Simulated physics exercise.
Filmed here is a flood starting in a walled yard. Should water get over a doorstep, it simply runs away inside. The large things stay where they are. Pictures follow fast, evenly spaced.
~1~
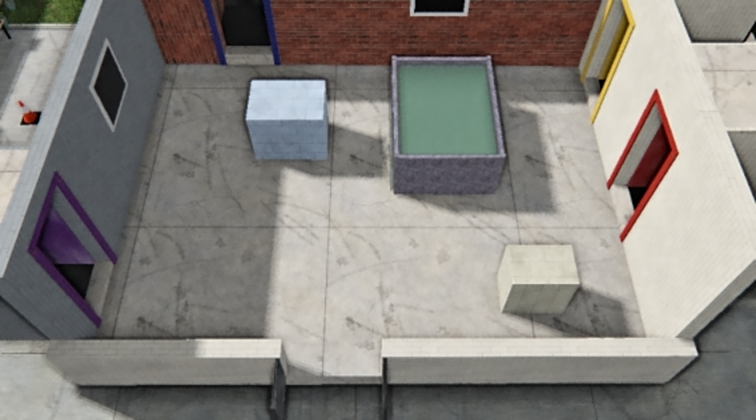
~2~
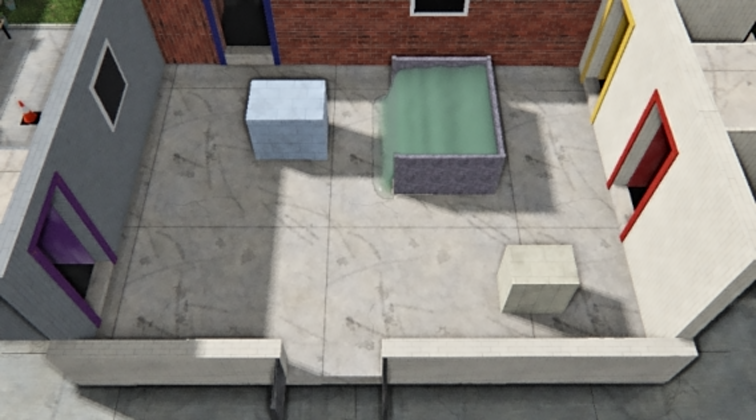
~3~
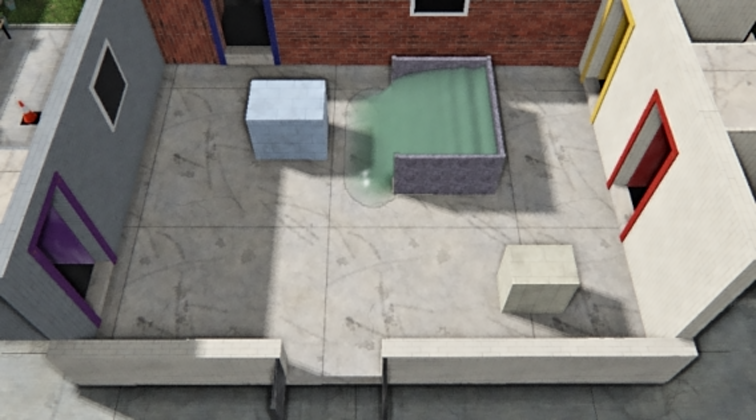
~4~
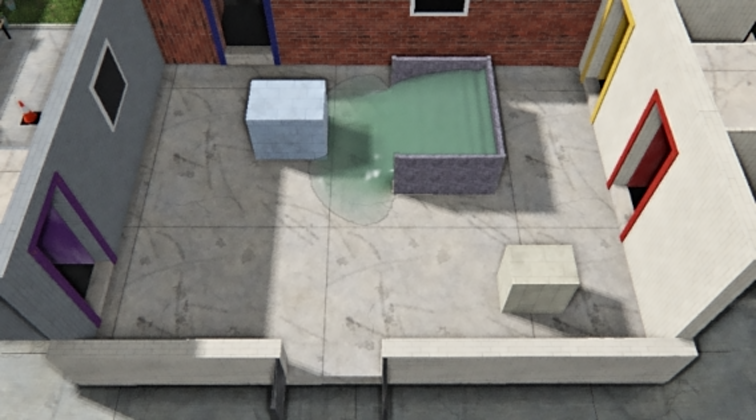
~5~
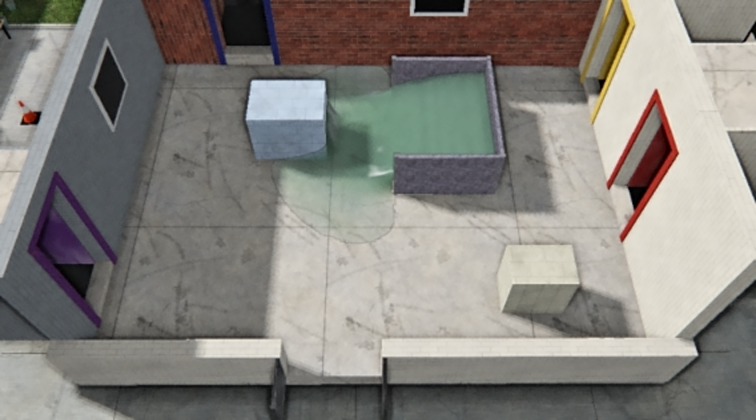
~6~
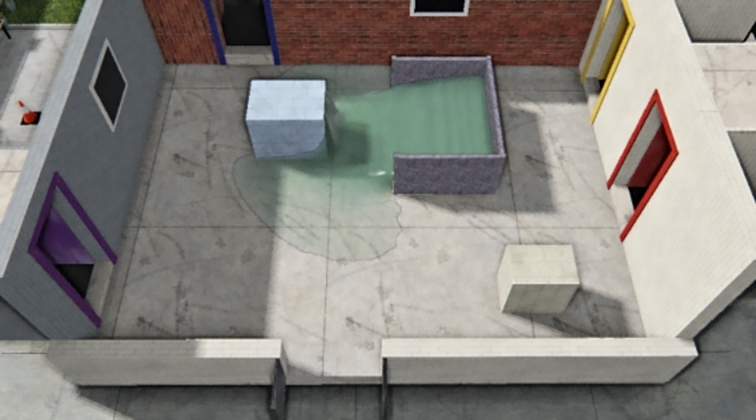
Green water pouring from the open left side of a stone tank, spreading across a walled yard's paving around a pale block.
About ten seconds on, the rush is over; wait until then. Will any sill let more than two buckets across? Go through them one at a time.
At the end, the blue door will pass two buckets at most; the red door will pass two buckets at most; the yellow door will pass two buckets at most; the purple door will pass more than two buckets.
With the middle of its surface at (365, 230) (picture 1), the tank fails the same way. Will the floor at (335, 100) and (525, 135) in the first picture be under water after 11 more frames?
In that order: Untouched and untouched.
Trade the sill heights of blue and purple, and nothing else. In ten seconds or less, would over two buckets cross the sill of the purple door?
My reading: Purple takes less.
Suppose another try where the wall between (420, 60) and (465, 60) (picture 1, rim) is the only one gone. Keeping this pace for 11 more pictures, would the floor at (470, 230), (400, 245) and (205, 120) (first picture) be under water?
Point by point: Untouched, untouched and swamped.
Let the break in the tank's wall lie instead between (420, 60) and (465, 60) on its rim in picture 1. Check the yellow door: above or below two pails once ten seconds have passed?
In that case, yellow overshoots.
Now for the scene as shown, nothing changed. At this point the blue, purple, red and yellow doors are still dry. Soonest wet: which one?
If you ask me, it's the blue-painted one.
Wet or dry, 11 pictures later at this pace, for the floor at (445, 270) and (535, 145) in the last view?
Not wet, not wet.
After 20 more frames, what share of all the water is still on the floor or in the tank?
About 96 per cent.
A moment on, water covers 40 % of the floor; the blue door wet at the sill, nothing in, the red door not reached, the yellow door not reached, the purple door not reached.
Next, water covers 55 % of the floor; the blue door wet at the sill, nothing in, the red door not reached, the yellow door not reached, the purple door under two buckets in.
Then, water covers 65 % of the floor; the blue door wet at the sill, nothing in, the red door not reached, the yellow door not reached, the purple door over two buckets in.
Later, water covers 75 % of the floor; the blue door wet at the sill, nothing in, the red door not reached, the yellow door wet at the sill, nothing in, the purple door over two buckets in.
In the end, water covers 95 % of the floor; the blue door wet at the sill, nothing in, the red door wet at the sill, nothing in, the yellow door wet at the sill, nothing in, the purple door over two buckets in.
